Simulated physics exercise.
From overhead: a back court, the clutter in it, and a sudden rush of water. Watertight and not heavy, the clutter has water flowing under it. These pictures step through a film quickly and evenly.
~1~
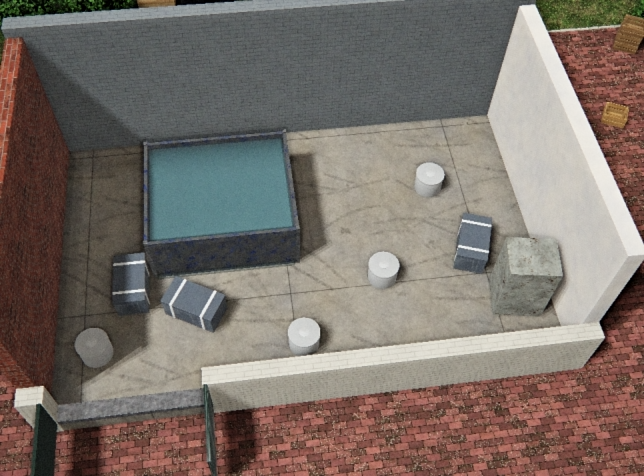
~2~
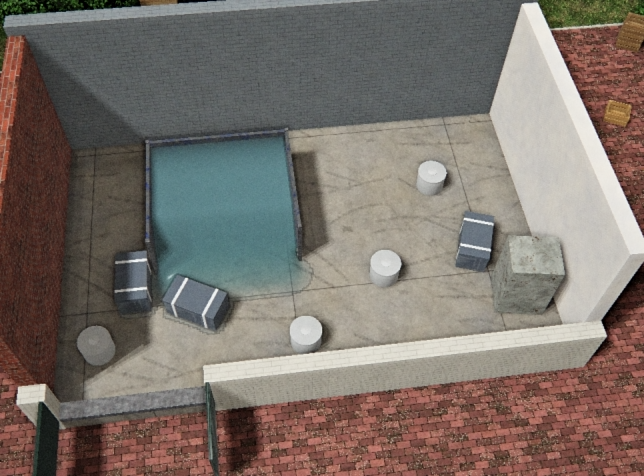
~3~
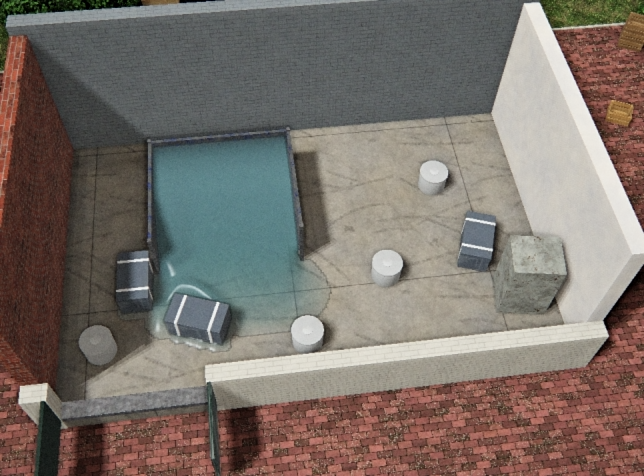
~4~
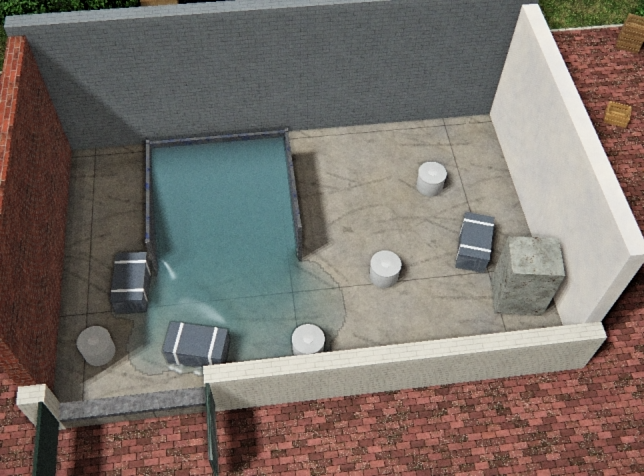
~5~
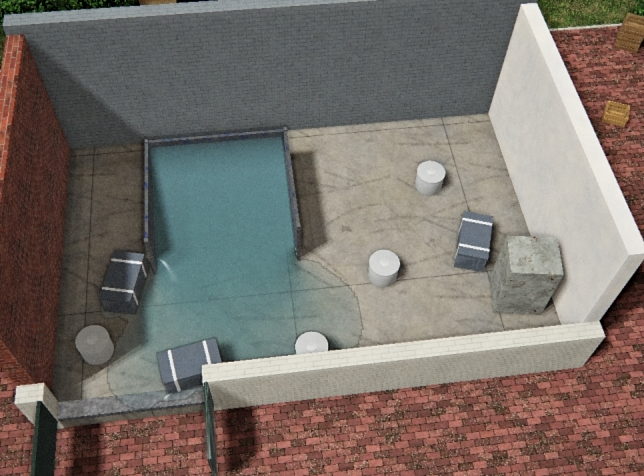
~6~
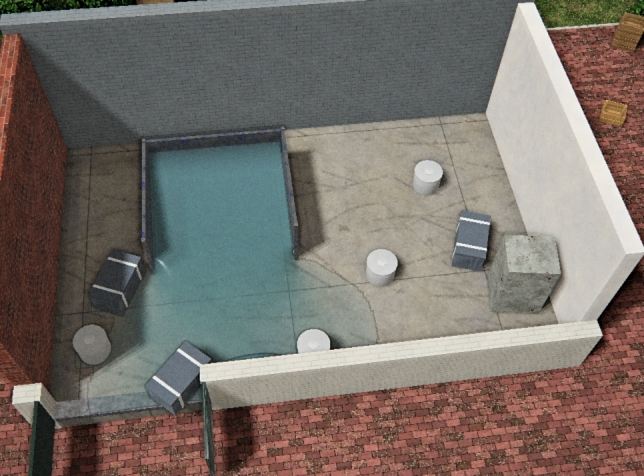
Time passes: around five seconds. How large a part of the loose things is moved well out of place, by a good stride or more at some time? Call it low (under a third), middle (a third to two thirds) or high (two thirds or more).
High.
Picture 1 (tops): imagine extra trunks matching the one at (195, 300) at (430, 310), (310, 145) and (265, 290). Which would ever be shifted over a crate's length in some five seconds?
First driven off; second falls short; third driven off.
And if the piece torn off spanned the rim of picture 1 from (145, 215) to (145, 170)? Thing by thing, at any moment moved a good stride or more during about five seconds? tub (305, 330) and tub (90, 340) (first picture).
In turn: Not that far, yes.
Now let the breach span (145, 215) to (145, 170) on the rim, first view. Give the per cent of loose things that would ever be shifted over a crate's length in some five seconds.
Near 10 %.
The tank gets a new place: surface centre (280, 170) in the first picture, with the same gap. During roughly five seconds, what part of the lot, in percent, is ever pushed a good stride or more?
Estimate: Near 100 per cent of them.
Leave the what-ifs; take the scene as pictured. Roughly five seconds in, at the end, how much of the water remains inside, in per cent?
Close to 62 per cent, I think.
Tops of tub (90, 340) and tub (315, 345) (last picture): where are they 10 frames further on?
At about (61, 346) and (480, 275).
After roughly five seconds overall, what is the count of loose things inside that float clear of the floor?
I make it 3 of them.
A moment on, 2 of 7 are well off their spots; 1 afloat.
Next, 2 of 7 are well off their spots; 2 afloat.
Later, 5 of 7 are well off their spots; 2 afloat.
In the end, 6 of 7 are well off their spots, and 6 have been at some point; 3 afloat.
